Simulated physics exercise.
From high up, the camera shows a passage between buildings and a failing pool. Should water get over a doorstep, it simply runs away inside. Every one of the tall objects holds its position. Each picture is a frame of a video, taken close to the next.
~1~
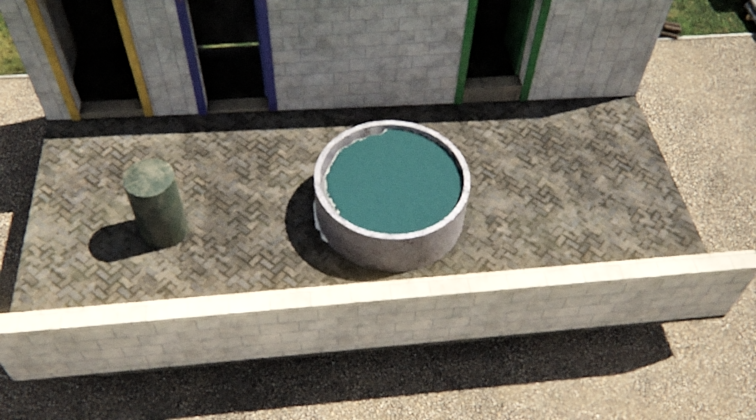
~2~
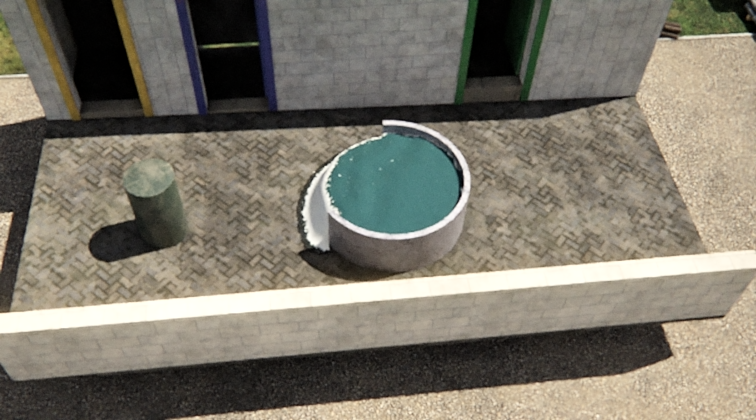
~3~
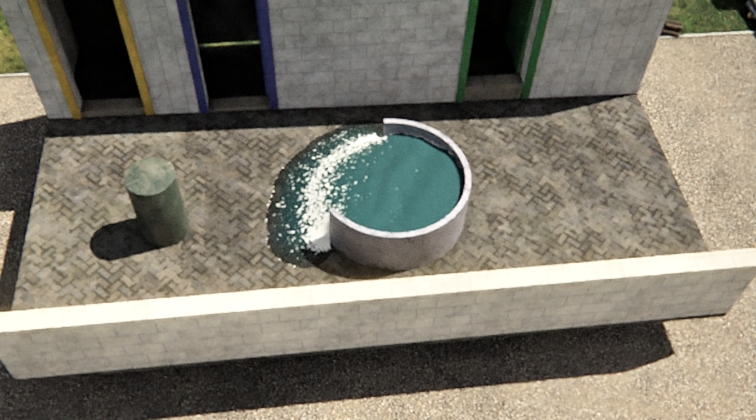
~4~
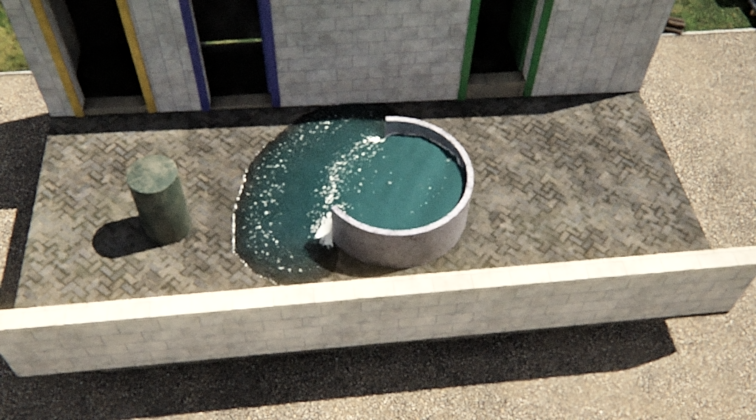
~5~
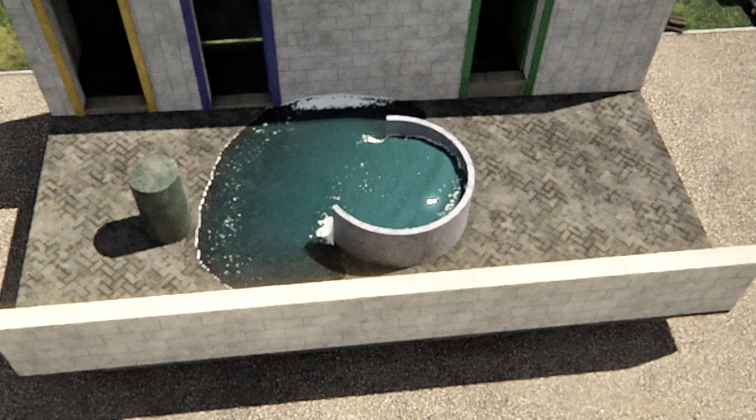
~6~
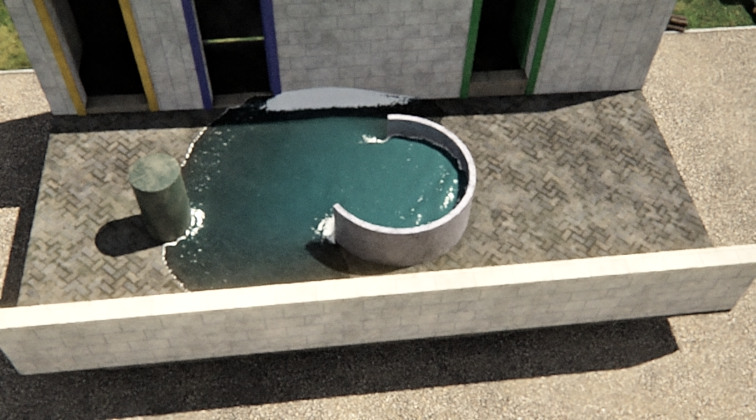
Water bursting from the left side of a round tank, spreading across a walled paved yard to a green cylinder.
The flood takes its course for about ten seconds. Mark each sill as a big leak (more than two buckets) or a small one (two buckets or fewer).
Green door: Small; blue door: Big; yellow door: Small.
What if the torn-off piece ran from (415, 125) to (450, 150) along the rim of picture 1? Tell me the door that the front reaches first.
Go with the green-painted one.
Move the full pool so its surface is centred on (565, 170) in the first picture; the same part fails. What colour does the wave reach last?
The yellow one comes last.
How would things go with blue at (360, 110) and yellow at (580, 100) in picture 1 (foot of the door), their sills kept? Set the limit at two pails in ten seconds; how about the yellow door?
Yellow: Falls short.
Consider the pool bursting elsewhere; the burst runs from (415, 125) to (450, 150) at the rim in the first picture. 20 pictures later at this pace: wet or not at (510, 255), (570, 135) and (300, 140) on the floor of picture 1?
Listed order gives left alone; sopping; sopping.
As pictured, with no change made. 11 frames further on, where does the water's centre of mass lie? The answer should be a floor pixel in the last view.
That comes out near (285, 182).
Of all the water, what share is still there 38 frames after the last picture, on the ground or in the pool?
Estimate: 52 %.
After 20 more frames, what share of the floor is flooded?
Near 65 in a hundred.
A moment on, water covers 40 % of the floor; the green door wet at the sill, nothing in, the blue door over two buckets in, the yellow door wet at the sill, nothing in.
Next, water covers 50 % of the floor; the green door wet at the sill, nothing in, the blue door over two buckets in, the yellow door wet at the sill, nothing in.
Then, water covers 65 % of the floor; the green door wet at the sill, nothing in, the blue door far over two buckets in, the yellow door wet at the sill, nothing in.
Later, water covers 70 % of the floor; the green door wet at the sill, nothing in, the blue door far over two buckets in, the yellow door wet at the sill, nothing in.
In the end, water covers 65 % of the floor; the green door wet at the sill, nothing in, the blue door far over two buckets in, the yellow door wet at the sill, nothing in.
